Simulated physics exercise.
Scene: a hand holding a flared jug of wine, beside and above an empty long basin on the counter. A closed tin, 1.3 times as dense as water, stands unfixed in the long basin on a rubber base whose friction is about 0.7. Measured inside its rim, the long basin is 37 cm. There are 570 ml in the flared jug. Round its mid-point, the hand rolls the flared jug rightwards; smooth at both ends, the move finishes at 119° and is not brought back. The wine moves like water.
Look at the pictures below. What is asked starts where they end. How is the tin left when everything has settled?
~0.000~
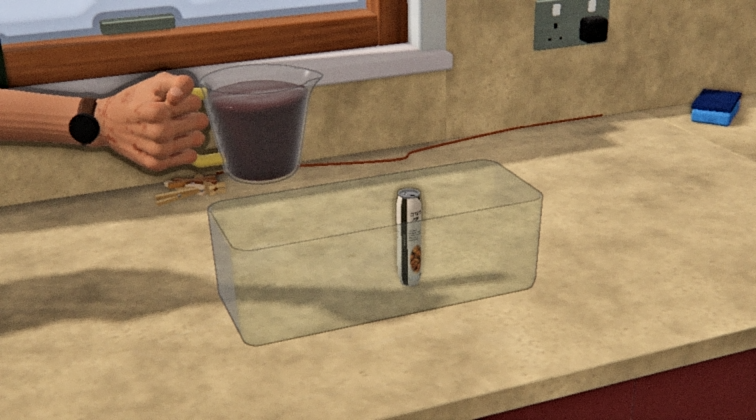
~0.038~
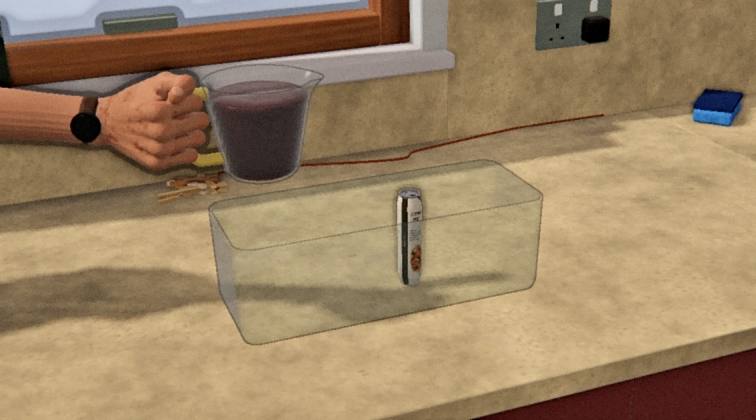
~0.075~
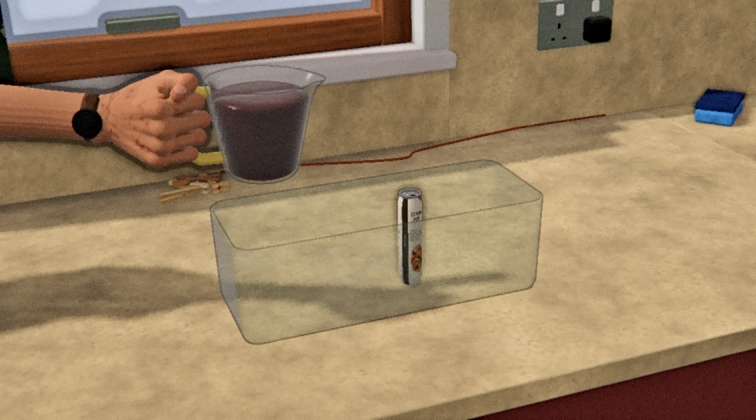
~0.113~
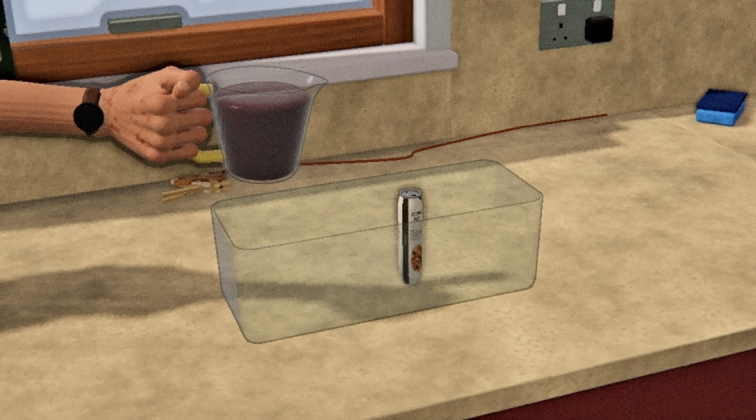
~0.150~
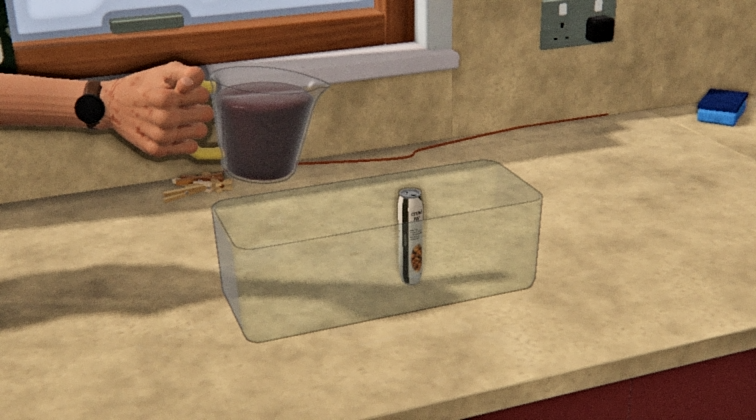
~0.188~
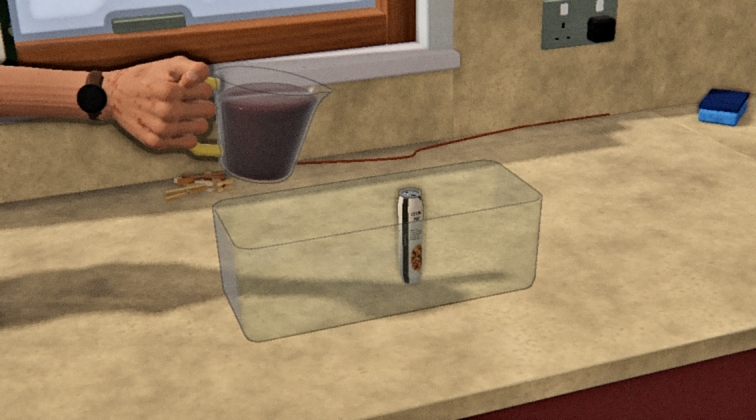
It will stay on its base.
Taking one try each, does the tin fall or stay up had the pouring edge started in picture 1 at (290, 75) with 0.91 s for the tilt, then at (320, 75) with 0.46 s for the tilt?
Trial 1 - tin stays standing; trial 2 - tin stays standing.
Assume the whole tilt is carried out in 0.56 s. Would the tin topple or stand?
With that tilt, the tin stays on its base.
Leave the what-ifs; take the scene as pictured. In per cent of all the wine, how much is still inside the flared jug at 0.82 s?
Close to 4 percent of the total.
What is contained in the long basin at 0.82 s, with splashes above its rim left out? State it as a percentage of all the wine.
Around 92 per cent of the whole.
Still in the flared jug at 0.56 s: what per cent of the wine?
Close to 58 in a hundred.
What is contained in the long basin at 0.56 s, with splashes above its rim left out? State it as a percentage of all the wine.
Around 18%.
Then, 0.56 s in, the tilt is 80° and 58 per cent is still to pour; the tin stands where it began.
Then, 0.82 s in, the tilt is 116° and 4 per cent is still to pour; the tin stands where it began.
Then, 1.10 s in, the tilt is 119° and 0 per cent is still to pour; the tin stands where it began.
Then, 1.41 s in, the tilt is 119° and 0 per cent is still to pour; the tin stands where it began.
Finally, the tin stands where it began.
